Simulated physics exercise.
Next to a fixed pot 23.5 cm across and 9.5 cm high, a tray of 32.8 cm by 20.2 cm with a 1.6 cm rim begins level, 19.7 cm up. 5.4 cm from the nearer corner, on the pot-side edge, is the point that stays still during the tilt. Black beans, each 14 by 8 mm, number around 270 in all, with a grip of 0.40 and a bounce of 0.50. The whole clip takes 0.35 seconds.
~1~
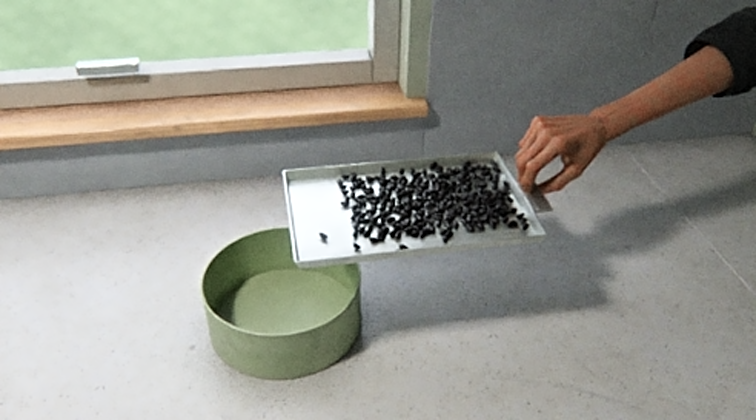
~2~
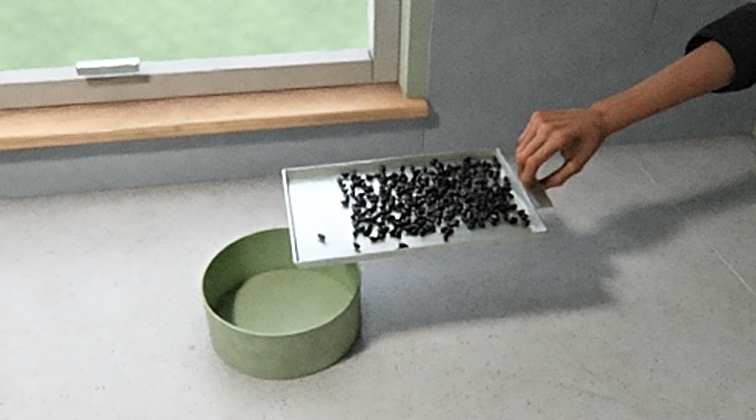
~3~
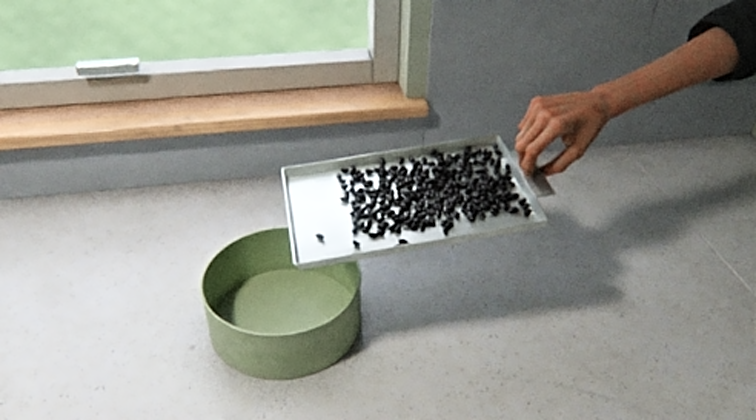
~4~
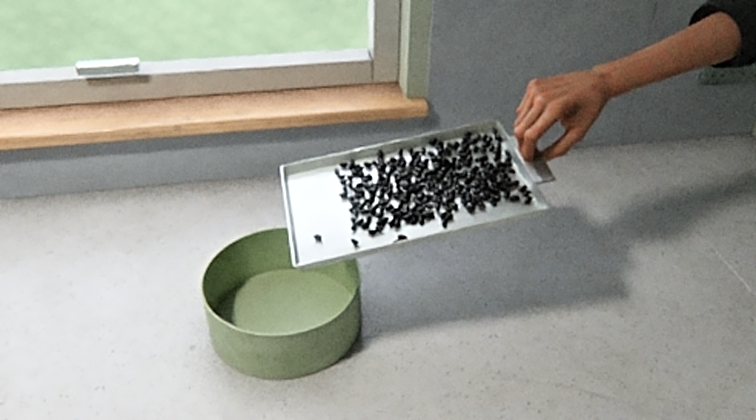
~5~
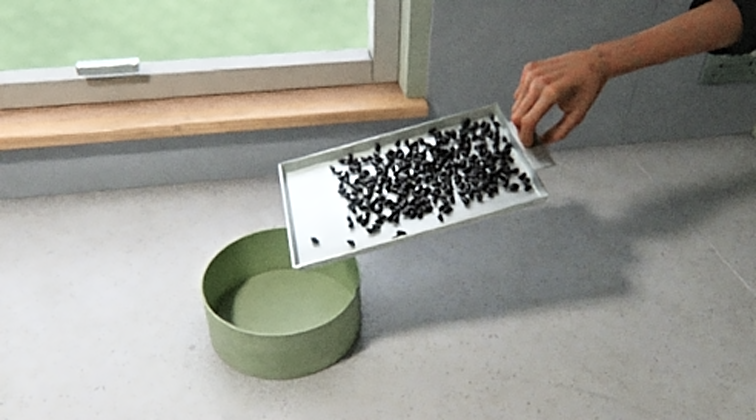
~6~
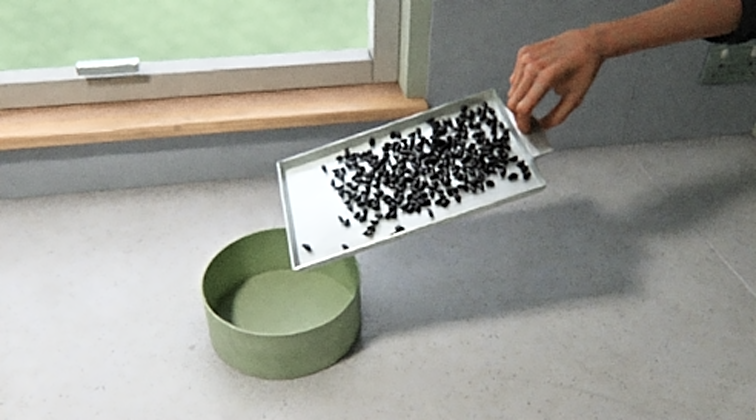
A hand gripping the right end of a pale tray of black beans gradually raises that end, tilting the tray down to the left above a green pot, while a few beans shift slightly toward the lower left.
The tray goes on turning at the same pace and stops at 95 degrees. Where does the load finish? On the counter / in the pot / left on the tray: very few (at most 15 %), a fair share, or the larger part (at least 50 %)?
Counter: A fair share; pot: The larger part; tray: Very few.
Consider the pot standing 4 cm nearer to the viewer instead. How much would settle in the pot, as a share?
It would come to roughly 95 percent.
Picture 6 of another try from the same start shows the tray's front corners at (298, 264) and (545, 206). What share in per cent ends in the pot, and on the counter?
That works out as pot 55 and counter 45.
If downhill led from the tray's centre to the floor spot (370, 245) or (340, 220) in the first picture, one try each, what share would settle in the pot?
Roughly 40 % for the first direction, roughly 95 % for the second.
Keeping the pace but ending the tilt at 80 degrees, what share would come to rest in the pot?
That would be around 65 percent.
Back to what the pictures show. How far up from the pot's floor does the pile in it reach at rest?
Some 2.0 cm above the floor.
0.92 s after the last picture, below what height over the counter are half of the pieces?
The halfway line is at about 2 cm.
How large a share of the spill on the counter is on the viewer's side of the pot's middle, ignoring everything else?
About 100 per cent.
Then, 0.55 s after the last picture, tilt 55 degrees; the tray holds 75 %, the pot 5 %.
Then, 0.92 s after the last picture, tilt 79 degrees; the tray holds 20 %, the pot 45 %.
Then, 1.37 s after the last picture, tilt 95 degrees; the tray holds 0 %, the pot 65 %.
In the end, counter 35 %, pot 65 %, tray 0 %.
